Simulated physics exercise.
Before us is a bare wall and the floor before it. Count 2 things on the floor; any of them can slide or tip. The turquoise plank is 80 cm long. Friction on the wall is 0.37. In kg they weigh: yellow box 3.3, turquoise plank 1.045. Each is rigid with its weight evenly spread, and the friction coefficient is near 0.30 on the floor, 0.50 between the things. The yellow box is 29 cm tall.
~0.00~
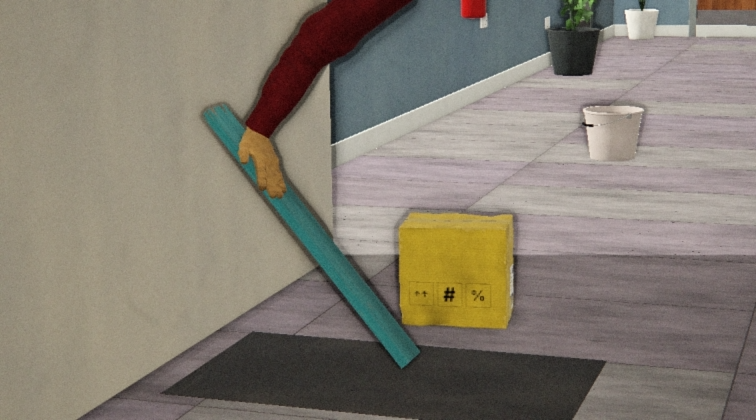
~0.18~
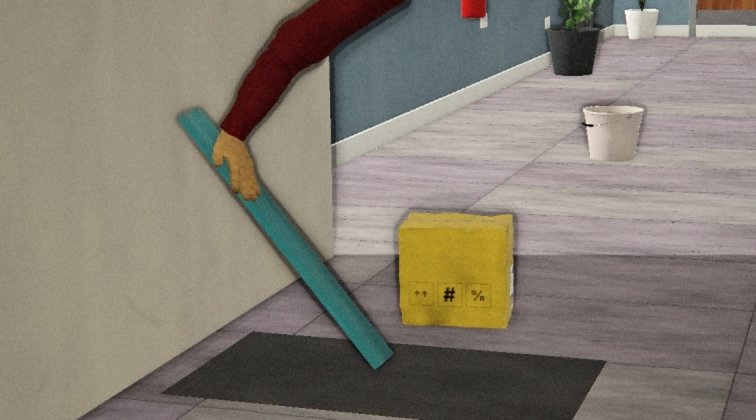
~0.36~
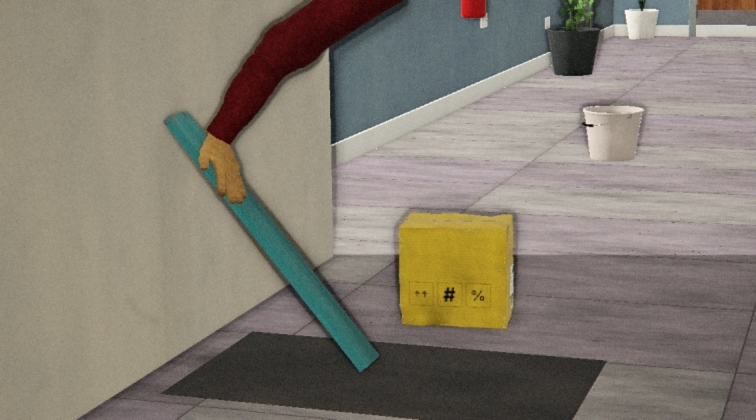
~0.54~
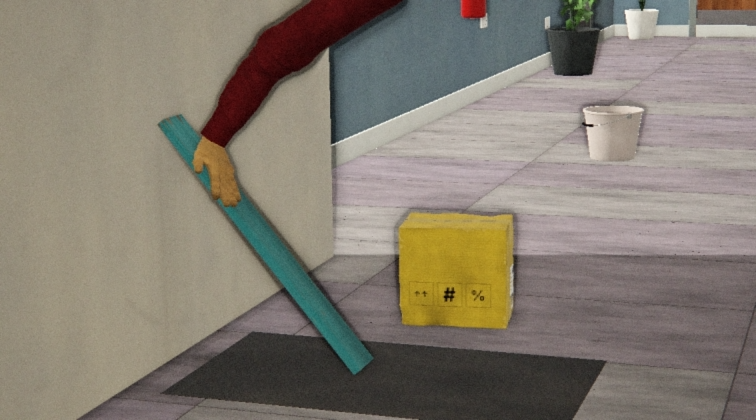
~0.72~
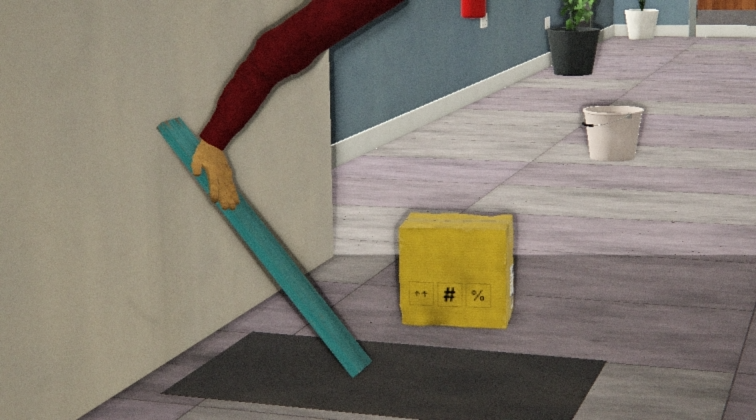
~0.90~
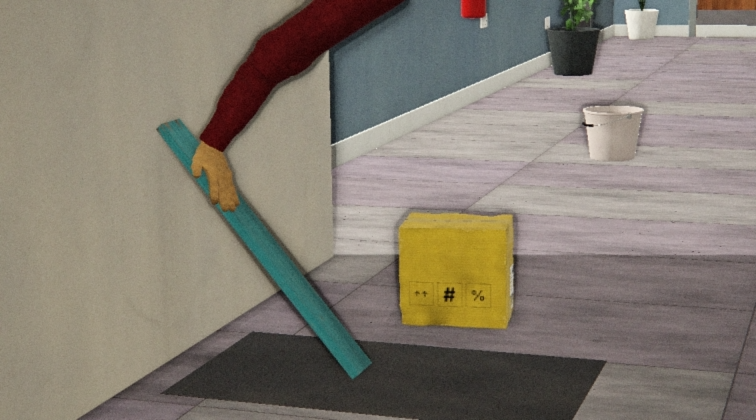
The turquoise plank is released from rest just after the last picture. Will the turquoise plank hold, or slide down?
The plank gives way.
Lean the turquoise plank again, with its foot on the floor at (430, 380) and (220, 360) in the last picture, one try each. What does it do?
First try: It gives way; second try: It holds.
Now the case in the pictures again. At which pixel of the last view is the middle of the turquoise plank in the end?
Around (325, 366).
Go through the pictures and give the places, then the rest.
In the first frame, 14 cm from its place; turquoise plank (312, 234); yellow box (457, 269).
In the second frame, 7 cm from its place; turquoise plank (286, 236); yellow box (457, 269).
In the third frame, 3 cm from its place; turquoise plank (272, 239); yellow box (457, 269).
In the fourth frame, 1 cm from its place; turquoise plank (266, 242); yellow box (457, 269).
Propped up under the hand; turquoise plank (265, 245); yellow box (457, 269), in the fifth frame.
Propped up under the hand; turquoise plank (265, 247); yellow box (457, 269), in the sixth frame.
Around 1.40 s, turquoise plank leaning 11° more than when let go near (284, 268).
Around 1.60 s, turquoise plank leaning 35° more than when let go near (314, 327).
Around 1.70 s, turquoise plank leaning 50° more than when let go near (325, 366).
Finally (2.2 s), on their side or leaning hard on the floor, turquoise plank; yellow box still in place (within 10 cm). Final places as that camera would see them, turquoise plank near (325, 366). The plank slides down.
